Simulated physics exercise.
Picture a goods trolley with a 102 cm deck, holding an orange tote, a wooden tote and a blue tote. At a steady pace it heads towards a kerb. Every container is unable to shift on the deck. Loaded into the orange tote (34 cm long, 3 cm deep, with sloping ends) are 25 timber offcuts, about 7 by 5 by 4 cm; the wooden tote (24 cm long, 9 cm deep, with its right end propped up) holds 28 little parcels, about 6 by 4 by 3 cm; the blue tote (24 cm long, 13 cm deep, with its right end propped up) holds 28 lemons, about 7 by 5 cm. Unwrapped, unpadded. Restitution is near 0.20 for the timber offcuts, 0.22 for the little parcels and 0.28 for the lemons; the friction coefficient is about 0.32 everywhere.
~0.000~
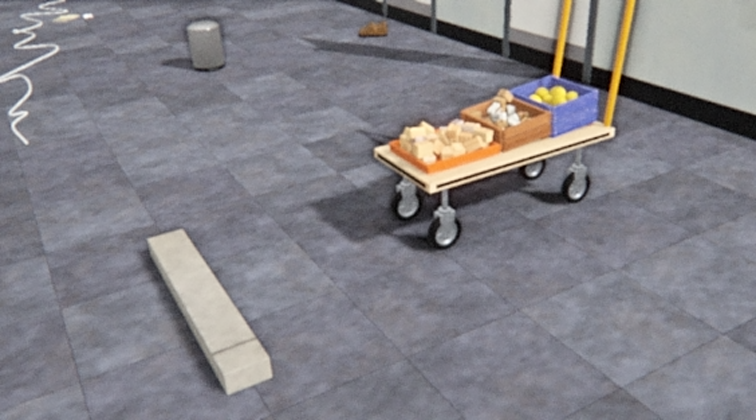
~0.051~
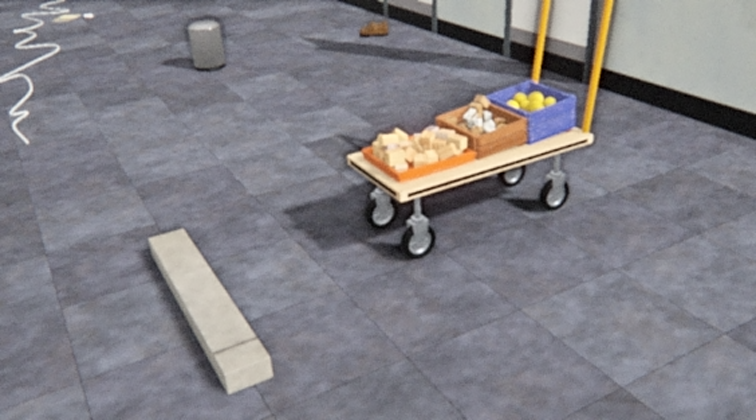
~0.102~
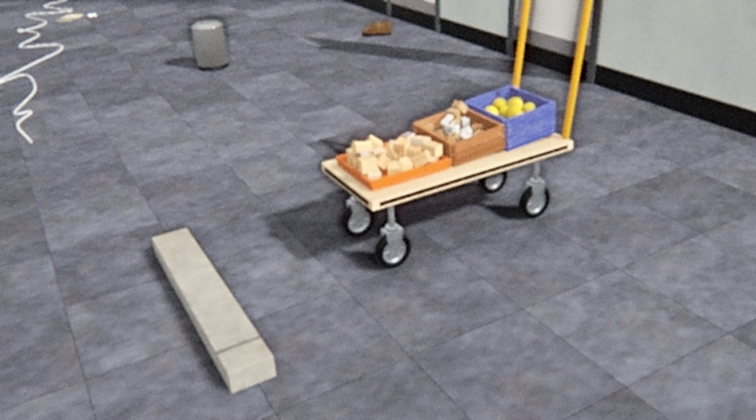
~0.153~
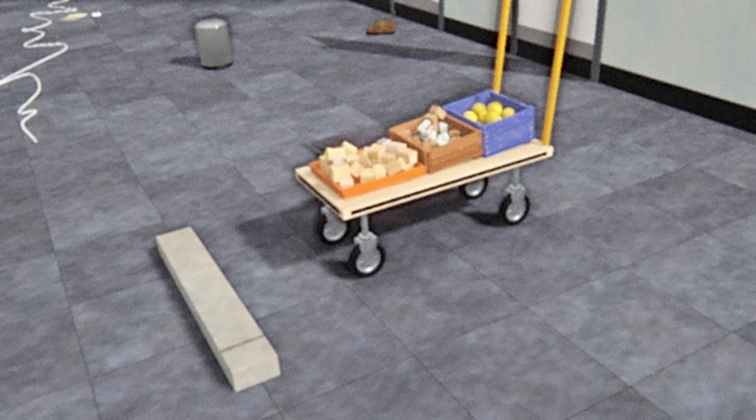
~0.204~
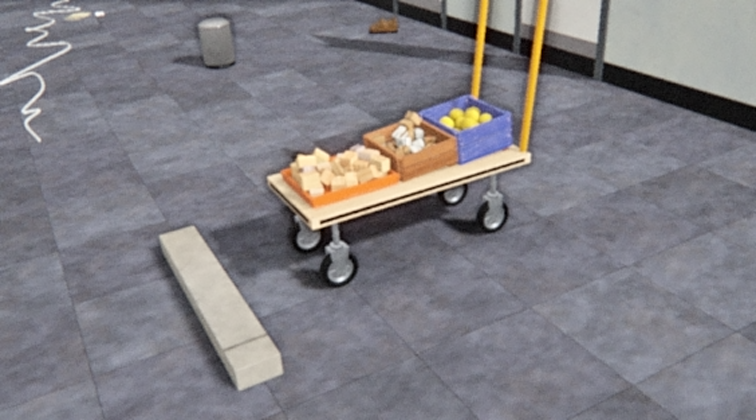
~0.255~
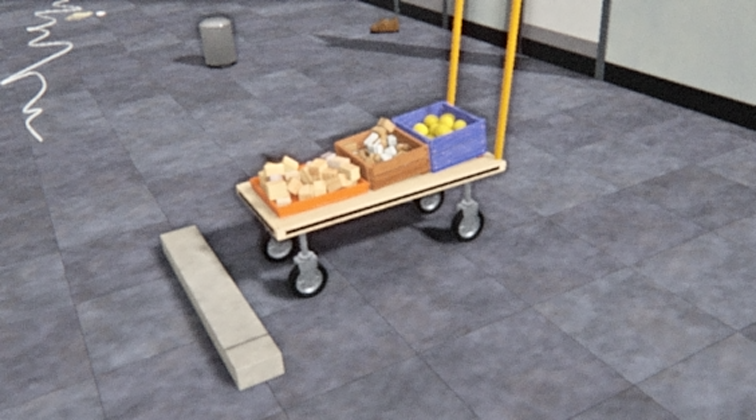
A flat trolley carrying an orange tote of wooden blocks, a wooden tote of small parcels and a blue tote of lemons rolled steadily left across the grey floor, drawing closer to a low kerb.
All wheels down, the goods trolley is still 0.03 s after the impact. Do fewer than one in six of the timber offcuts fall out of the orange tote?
No, more than one in six fall out.
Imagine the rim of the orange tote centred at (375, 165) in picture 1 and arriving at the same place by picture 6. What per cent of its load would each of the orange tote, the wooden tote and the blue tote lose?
In that case you'd see orange tote at 30, wooden tote at 0 and blue tote at 0 percent.
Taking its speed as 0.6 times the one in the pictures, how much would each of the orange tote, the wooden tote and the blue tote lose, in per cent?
In that case the orange tote sheds 40 per cent, the wooden tote 0 per cent and the blue tote 0 per cent.
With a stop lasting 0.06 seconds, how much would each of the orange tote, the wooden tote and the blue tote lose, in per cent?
You'd end up with orange tote at 40 %, wooden tote at 10 % and blue tote at 0 %.
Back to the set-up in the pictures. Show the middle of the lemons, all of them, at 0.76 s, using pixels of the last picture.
Centre approx. (395, 152).
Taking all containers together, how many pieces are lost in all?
Roughly 16 pieces.
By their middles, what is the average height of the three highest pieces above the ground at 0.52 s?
Height, averaged: Around 62 cm.
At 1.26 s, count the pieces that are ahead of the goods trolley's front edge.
I count about 8 pieces out front at that moment.
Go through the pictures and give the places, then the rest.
In the first picture (we follow the rim corner now nearest the camera; the camera pans a little), orange tote at (429, 165); wooden tote at (505, 129); 88 cm still to roll; nothing out yet.
Orange tote at (400, 173); wooden tote at (479, 136); 74 cm still to roll, in the second picture.
Orange tote at (373, 181); wooden tote at (454, 143); 60 cm still to roll, in the third picture.
Orange tote at (344, 189); wooden tote at (429, 150); 46 cm still to roll, in the fourth picture.
Orange tote at (314, 198); wooden tote at (402, 158); 32 cm still to roll, in the fifth picture.
Orange tote at (280, 208); wooden tote at (372, 166); 18 cm still to roll; nothing out yet, in the sixth picture.
After 0.30 s, the wheels strike.
After 0.40 s, 5 of 25 out of the orange tote, 0 of 28 out of the wooden tote and 0 of 28 out of the blue tote.
After 0.52 s, 9 of 25 out of the orange tote, 3 of 28 out of the wooden tote and 1 of 28 out of the blue tote.
After 0.76 s, 10 of 25 out of the orange tote, 3 of 28 out of the wooden tote and 2 of 28 out of the blue tote.
Outcome (at 1.26 s), 10 of 25 out of the orange tote, 3 of 28 out of the wooden tote and 2 of 28 out of the blue tote. Asked share, 10 of 25, 40 per cent.
